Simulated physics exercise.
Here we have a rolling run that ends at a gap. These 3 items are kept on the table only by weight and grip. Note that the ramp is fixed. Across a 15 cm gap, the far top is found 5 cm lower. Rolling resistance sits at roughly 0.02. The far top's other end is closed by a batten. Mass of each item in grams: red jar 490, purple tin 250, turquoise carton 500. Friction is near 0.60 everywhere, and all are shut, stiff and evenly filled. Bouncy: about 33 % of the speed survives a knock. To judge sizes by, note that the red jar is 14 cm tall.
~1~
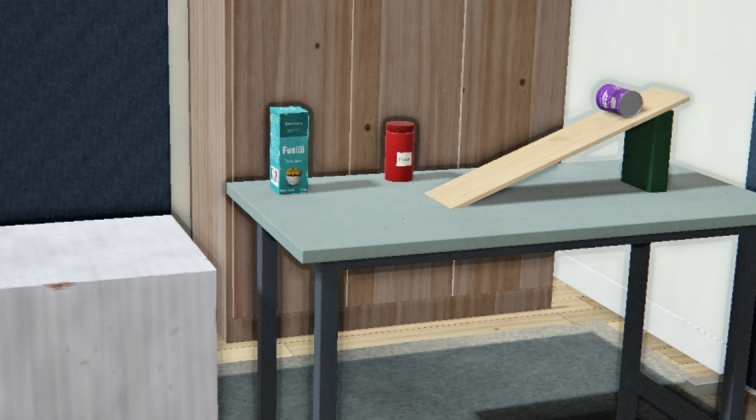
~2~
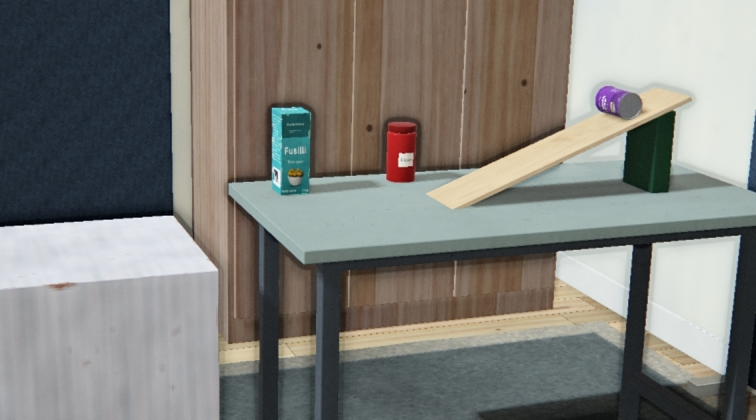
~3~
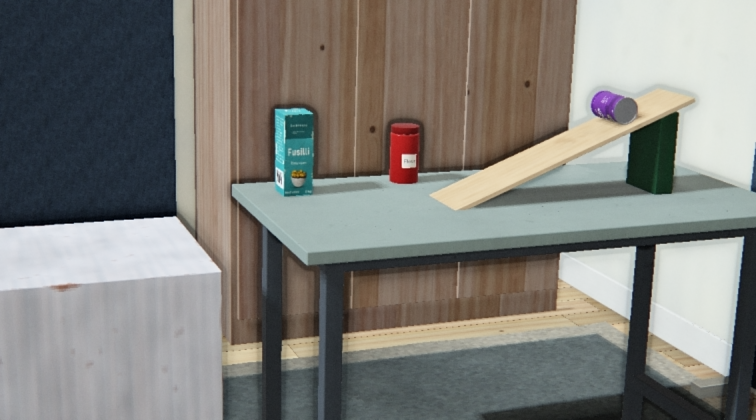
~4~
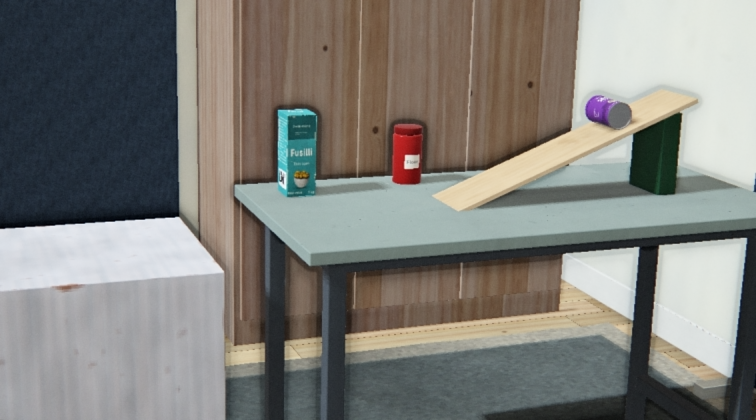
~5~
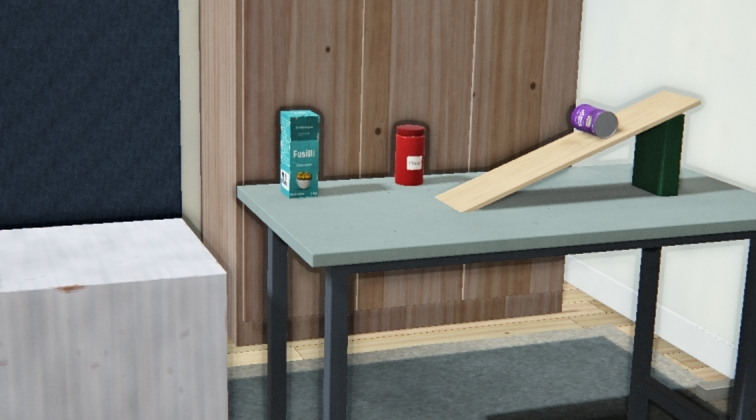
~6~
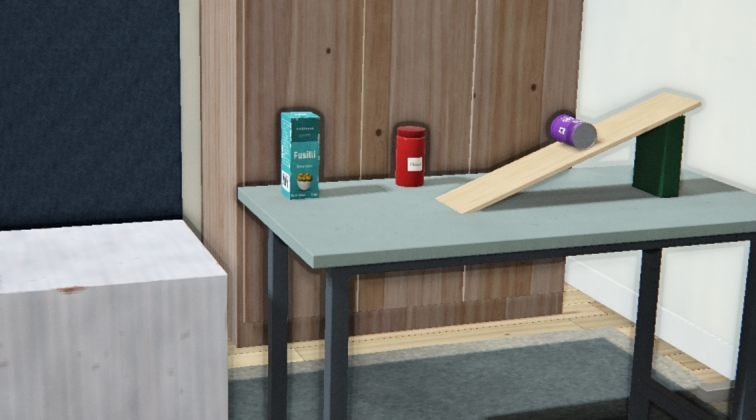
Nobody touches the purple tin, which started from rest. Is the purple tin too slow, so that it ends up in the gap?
It succeeds.
Then, 0.30 s past the last view, 41 cm to the edge; purple tin near (444, 193).
Then, 0.60 s past the last view, 1 cm past the table's edge; purple tin near (265, 203).
Then, 0.90 s past the last view, 40 cm past the table's edge; purple tin near (84, 238).
Finally, 63 cm past the table's edge; the bystanders still in place (within 8 cm).
